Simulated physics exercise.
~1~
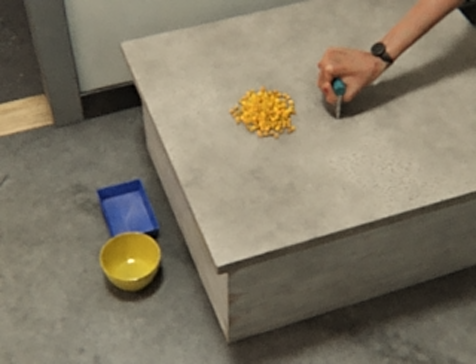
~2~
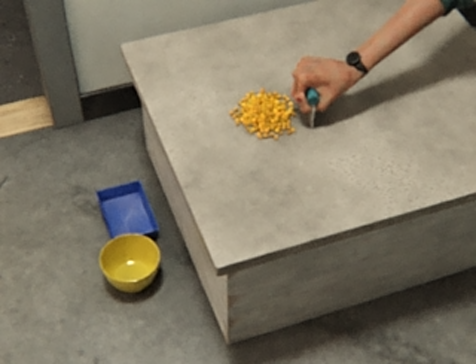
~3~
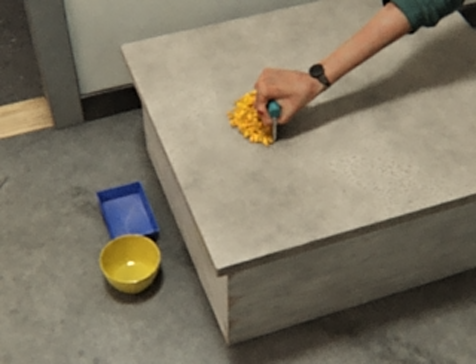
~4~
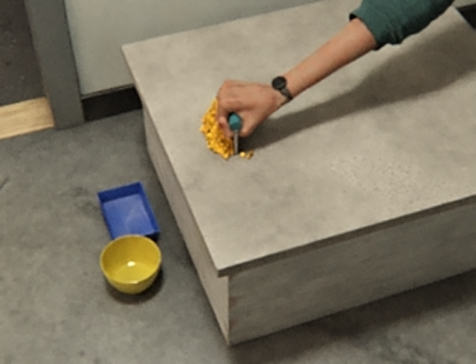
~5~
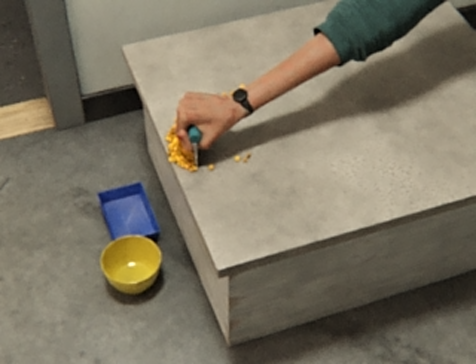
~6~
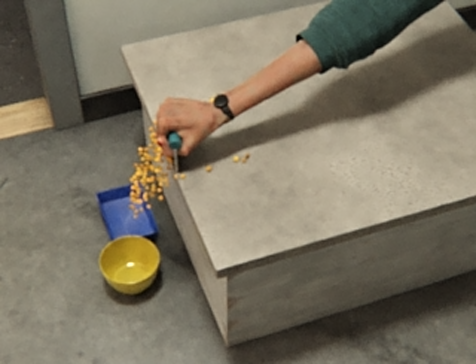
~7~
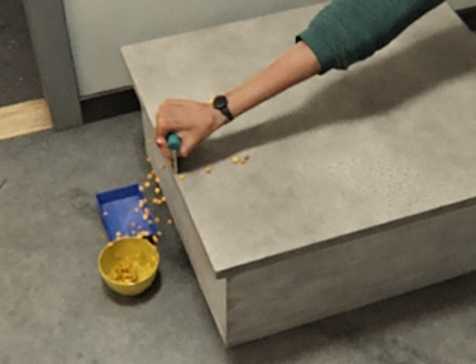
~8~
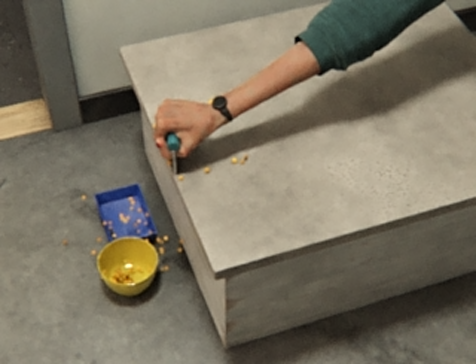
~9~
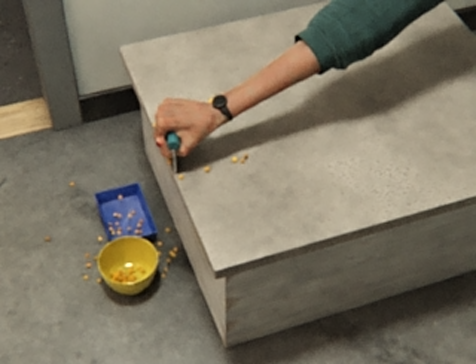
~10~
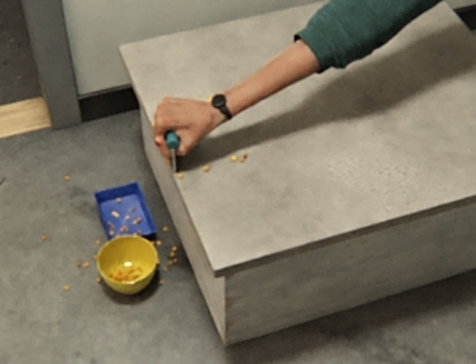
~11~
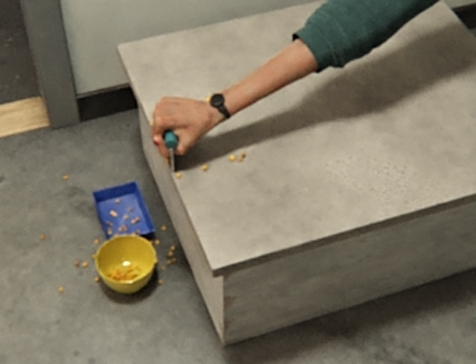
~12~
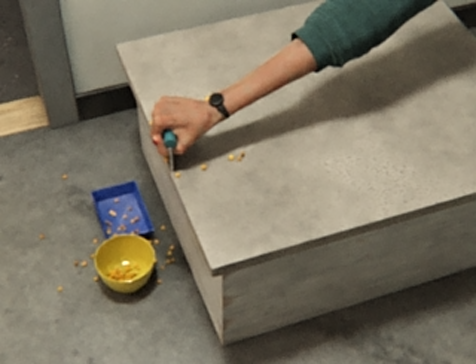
To begin with, a heap of yellow maize kernels lies on a large grey block, with a blue tin and a yellow bowl on the floor to the left. A hand wearing a dark watch moves a teal-handled scraper leftward until it reaches the heap. It pushes the kernels toward the left edge, leaving a few behind as a green sleeve comes into view. The scraper halts at the edge, and kernels spill over in a stream, some bouncing and scattering. Finally, some rest in the bowl, others in the tin and on the floor, while some remain on top beside the still hand.
